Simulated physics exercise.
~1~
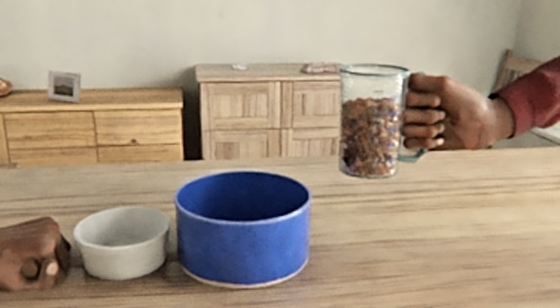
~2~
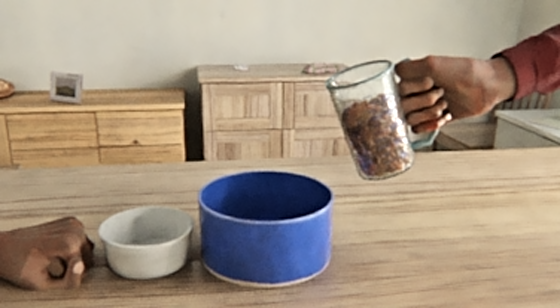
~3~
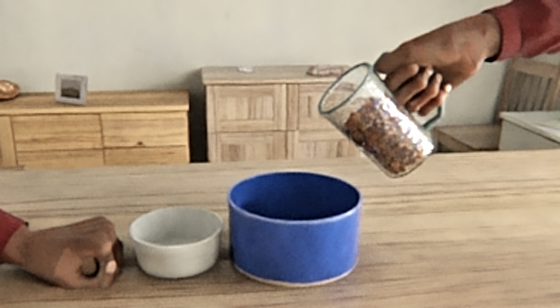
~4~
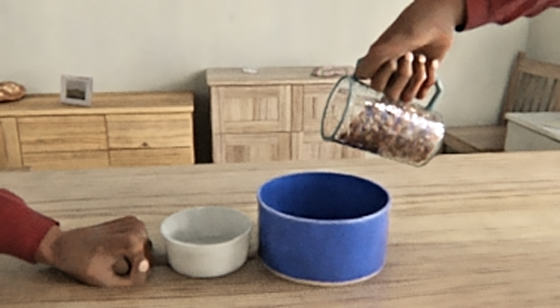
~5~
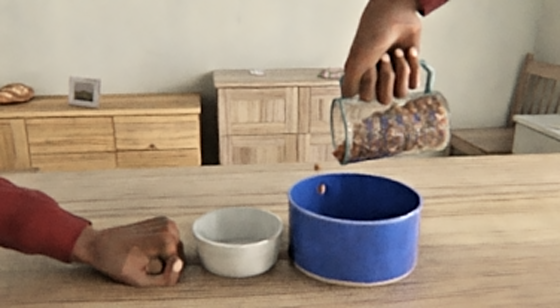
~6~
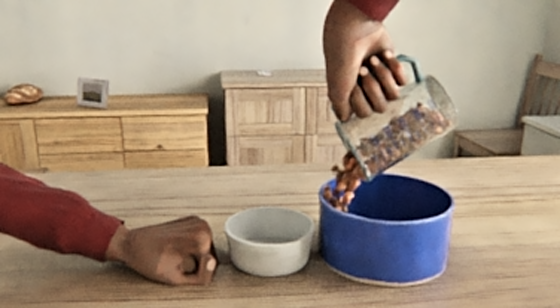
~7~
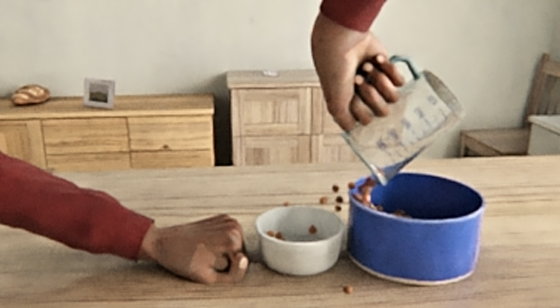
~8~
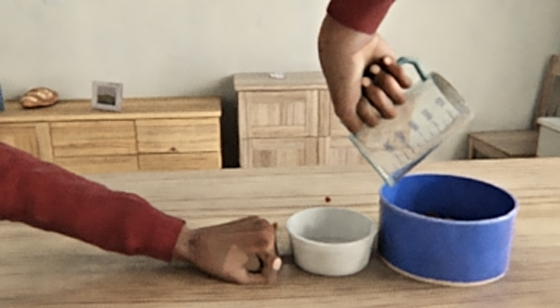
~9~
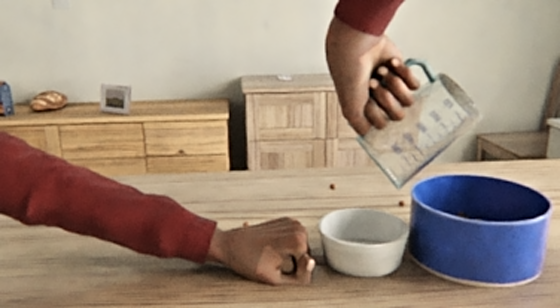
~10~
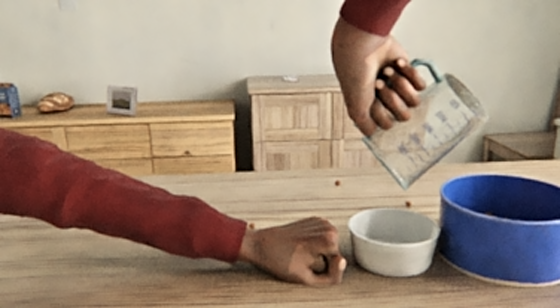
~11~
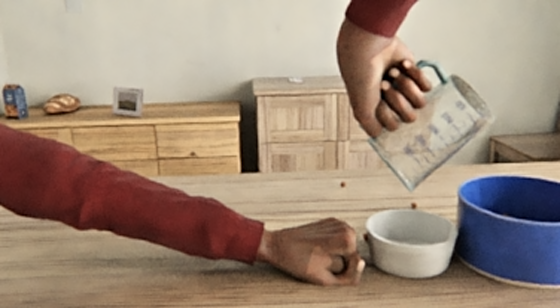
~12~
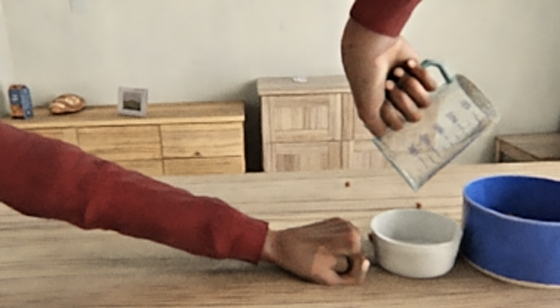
A hand tips hazelnuts from a clear jug, mostly into a blue pot sliding right.
